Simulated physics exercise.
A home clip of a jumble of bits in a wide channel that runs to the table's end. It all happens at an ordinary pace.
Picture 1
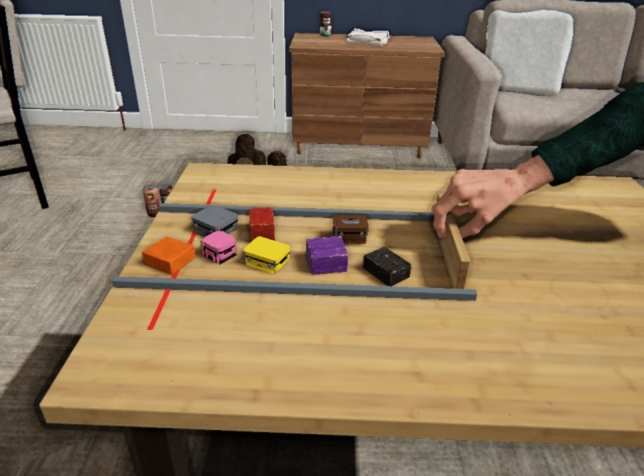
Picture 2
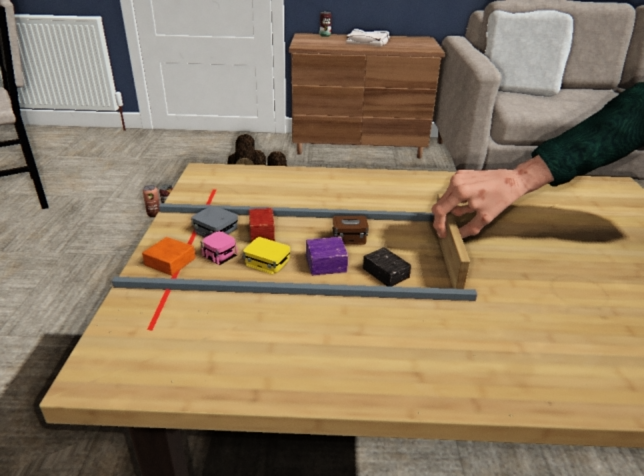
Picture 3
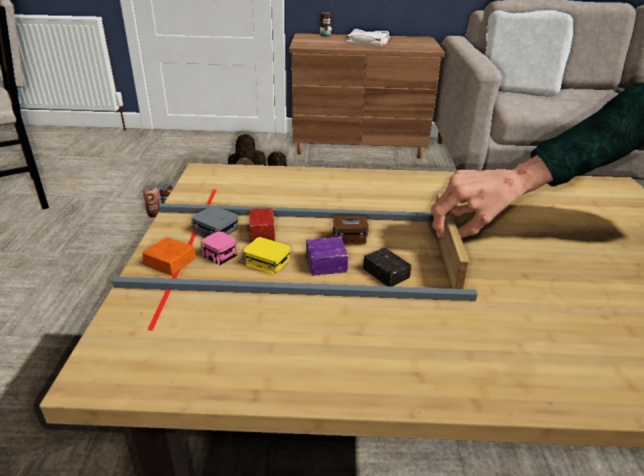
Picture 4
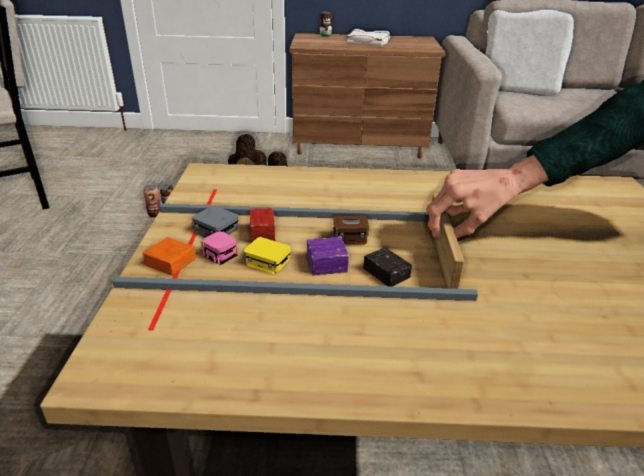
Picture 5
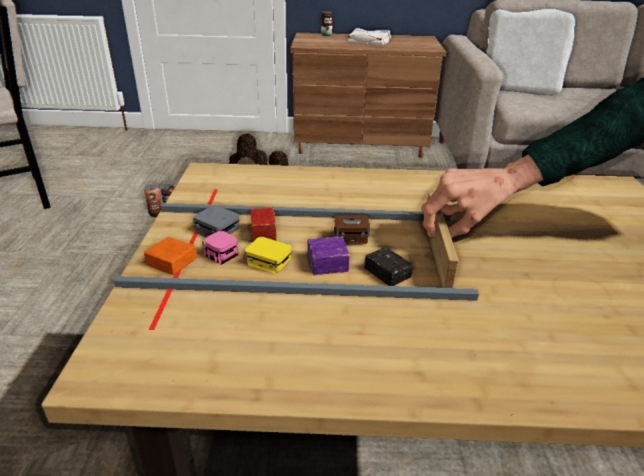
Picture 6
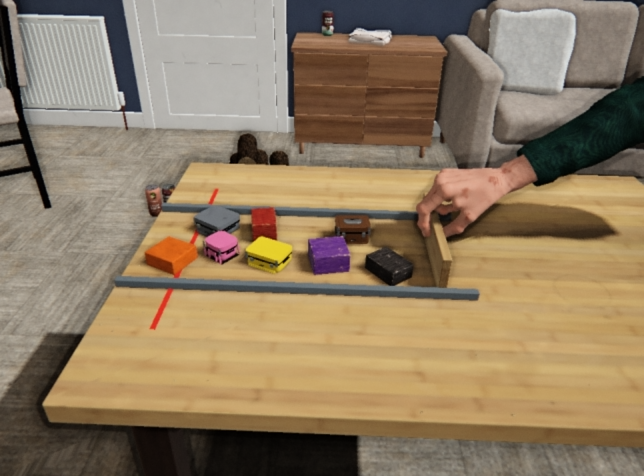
At the start, a hand in a dark green sleeve holds an upright wooden board at the right of a channel on a table, with small colourful cases and blocks spread out to its left. The hand then slides the board slightly left toward the black block, while the objects stay practically still.
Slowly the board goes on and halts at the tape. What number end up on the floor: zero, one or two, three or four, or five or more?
In the end the number that fall off is three or four.
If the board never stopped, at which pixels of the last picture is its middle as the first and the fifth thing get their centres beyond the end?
About (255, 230), then (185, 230).
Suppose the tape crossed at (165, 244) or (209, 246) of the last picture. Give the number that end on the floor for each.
The counts: 6 and 4.
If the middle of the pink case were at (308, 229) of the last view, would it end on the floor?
From there it remains up.
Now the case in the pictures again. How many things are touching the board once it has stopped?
It touches 2.
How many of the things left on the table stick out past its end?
That would be 2.
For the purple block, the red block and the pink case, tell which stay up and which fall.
The purple block does not fall; the red block holds on; the pink case is lost.
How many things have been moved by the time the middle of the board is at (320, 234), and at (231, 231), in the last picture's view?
The counts are 5 and 8.
Soon after, none off yet; orange block at rest near (172, 255); grey case at rest near (218, 223); pink case at rest near (222, 248).
Then, none off yet; orange block moved about its own width near (137, 256); grey case moved about its own width near (189, 224); pink case moved well along near (167, 237).
At rest, the number that fall off is three or four; fallen, yellow case, pink case, grey case and orange block.
